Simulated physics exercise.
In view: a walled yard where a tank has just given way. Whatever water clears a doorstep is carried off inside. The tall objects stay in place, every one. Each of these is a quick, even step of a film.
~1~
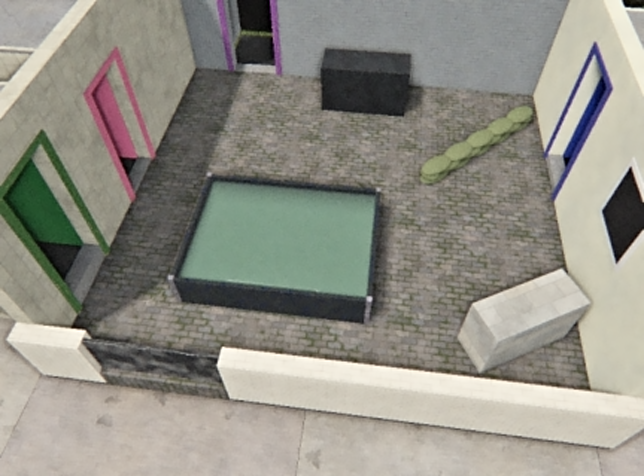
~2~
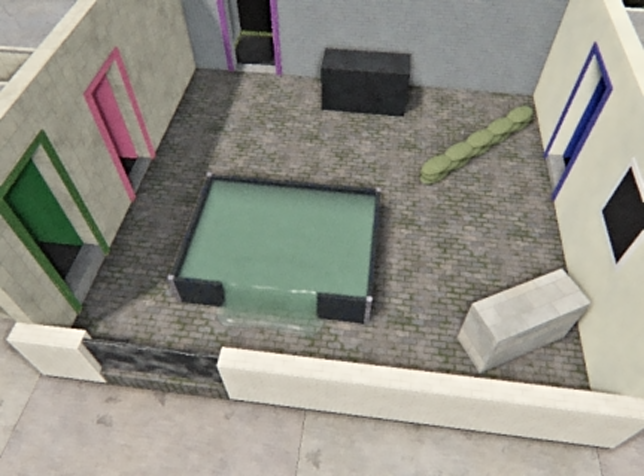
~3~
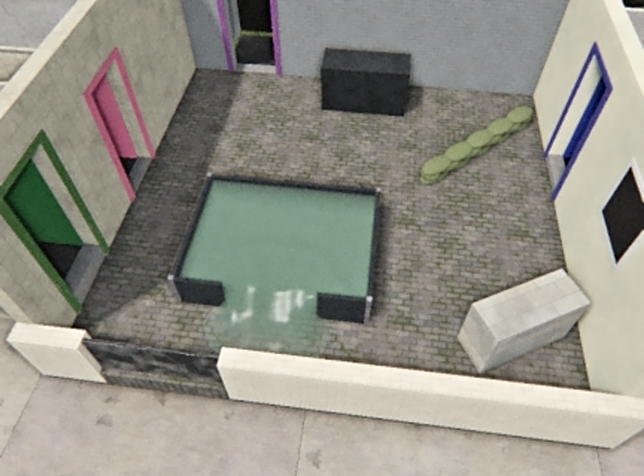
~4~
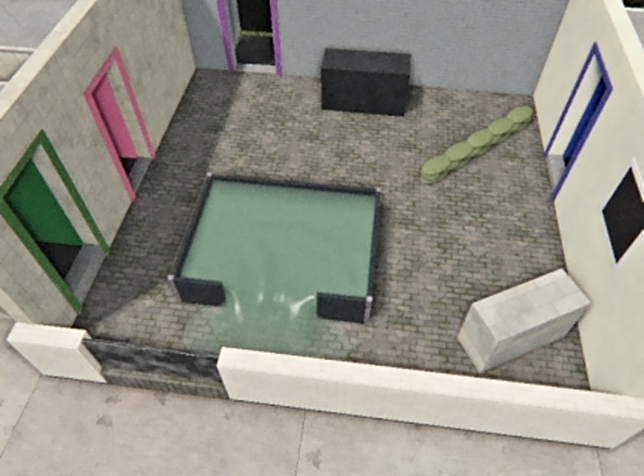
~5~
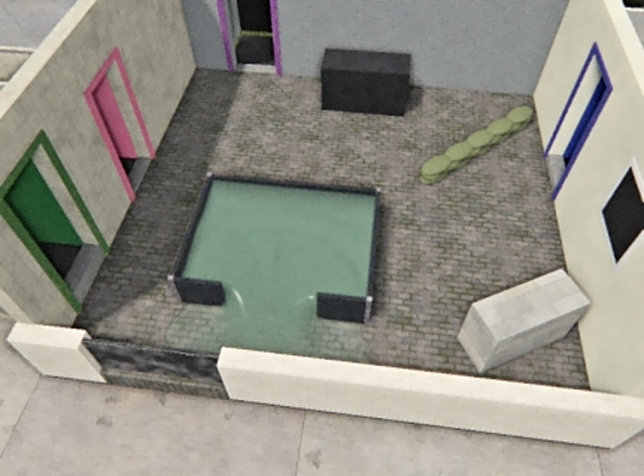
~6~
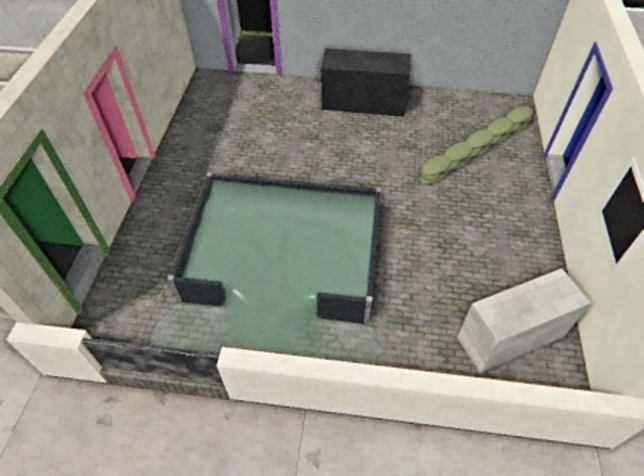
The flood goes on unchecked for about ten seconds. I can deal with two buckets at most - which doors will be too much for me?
Result: The blue door is going to let through no more than allowed; the pink door is going to let through no more than allowed; the green door is going to let through no more than allowed; the purple door is going to let through more than allowed.
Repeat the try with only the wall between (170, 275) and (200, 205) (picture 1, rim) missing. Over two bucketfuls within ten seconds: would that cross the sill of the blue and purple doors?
First blue comes up short, then purple crosses the line.
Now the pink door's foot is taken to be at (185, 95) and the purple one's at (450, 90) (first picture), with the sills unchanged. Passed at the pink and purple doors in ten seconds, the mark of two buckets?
Result: Pink ends up below; purple ends up below.
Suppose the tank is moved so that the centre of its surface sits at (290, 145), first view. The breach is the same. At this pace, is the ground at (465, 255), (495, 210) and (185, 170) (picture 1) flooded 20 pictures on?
Log: No flood; no flood; no flood.
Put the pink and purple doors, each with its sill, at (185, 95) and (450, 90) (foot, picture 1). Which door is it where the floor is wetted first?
The green-painted one, as it turns out.
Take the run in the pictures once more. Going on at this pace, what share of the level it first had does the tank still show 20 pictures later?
I'd put it near 46 per cent.
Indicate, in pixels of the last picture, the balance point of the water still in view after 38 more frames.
Close to (321, 245), I reckon.
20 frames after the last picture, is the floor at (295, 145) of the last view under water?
Looking there, it would be unwetted.
A moment on, water covers 10 % of the floor; the blue door not reached, the pink door not reached, the green door not reached, the purple door not reached.
Next, water covers 25 % of the floor; the blue door not reached, the pink door not reached, the green door wet at the sill, nothing in, the purple door not reached.
Then, water covers 45 % of the floor; the blue door not reached, the pink door wet at the sill, nothing in, the green door wet at the sill, nothing in, the purple door not reached.
Later, water covers 70 % of the floor; the blue door wet at the sill, nothing in, the pink door wet at the sill, nothing in, the green door wet at the sill, nothing in, the purple door under two buckets in.
In the end, water covers 90 % of the floor; the blue door under two buckets in, the pink door wet at the sill, nothing in, the green door wet at the sill, nothing in, the purple door over two buckets in.
